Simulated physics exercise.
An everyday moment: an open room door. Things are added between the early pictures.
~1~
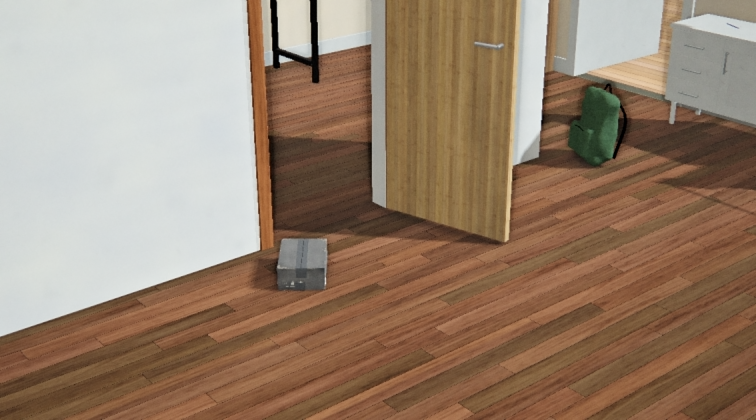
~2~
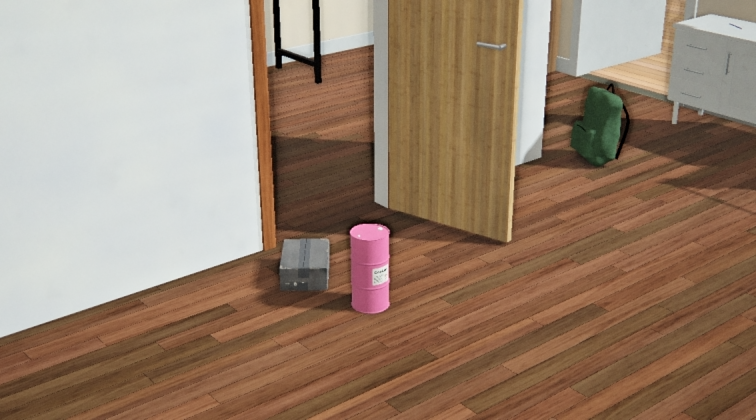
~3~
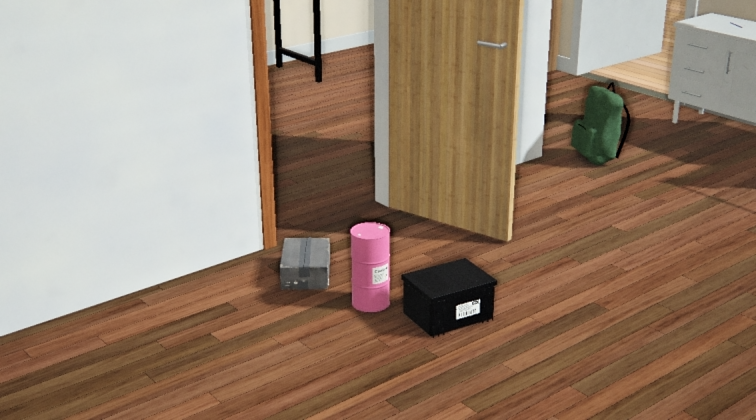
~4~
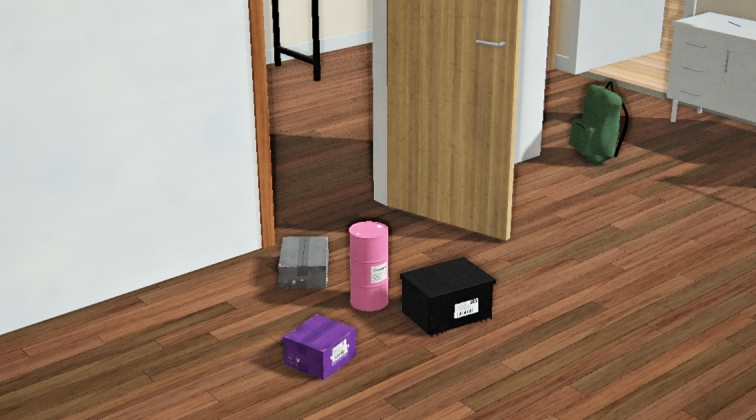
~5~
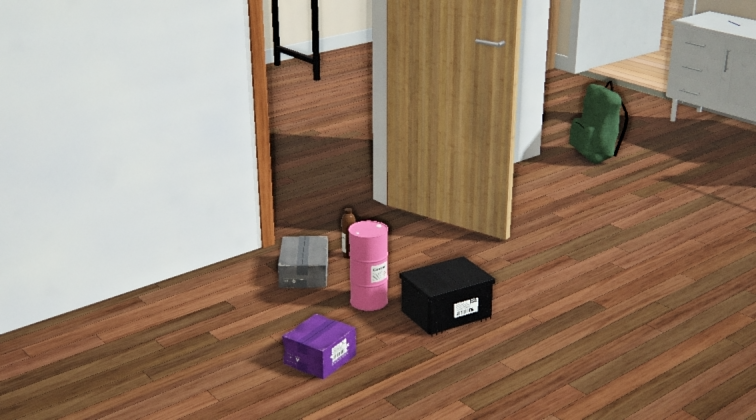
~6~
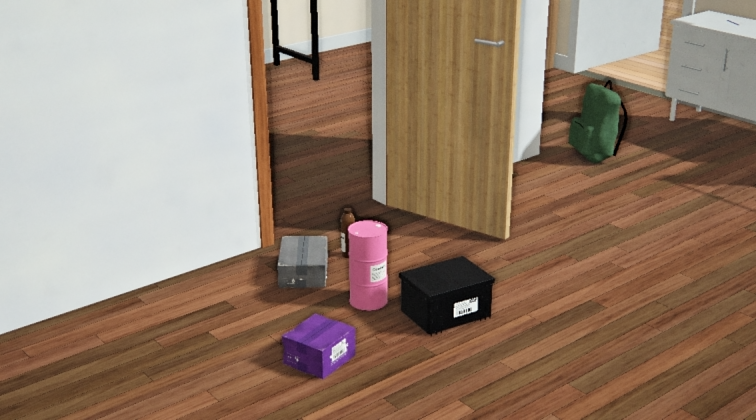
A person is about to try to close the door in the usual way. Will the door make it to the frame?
The door closes.
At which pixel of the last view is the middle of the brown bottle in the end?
Around (256, 220).
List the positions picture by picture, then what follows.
In the first picture, door wide open and still.
In the second picture, door wide open and still; pink canister (370, 269).
In the third picture, door wide open and still; grey parcel (306, 263).
In the fourth picture, door wide open and still; black tote (447, 296); pink canister (369, 266).
In the fifth picture, door wide open and still; purple parcel (320, 346); grey parcel (304, 262).
In the sixth picture, door wide open and still; brown bottle (348, 233); black tote (446, 295).
Then, 1.10 s after the last picture, door at 51°.
Then, 1.60 s after the last picture, door at 16°; brown bottle slid well along near (306, 225); grey parcel slid a little.
Then, 1.90 s after the last picture, door at 0°; brown bottle tipped 6° from how it was near (271, 214); grey parcel slid a little.
At rest, door at 0°; tipped over on the floor, brown bottle; the other 4 in place. Seen from the same camera at the end, brown bottle near (256, 220).
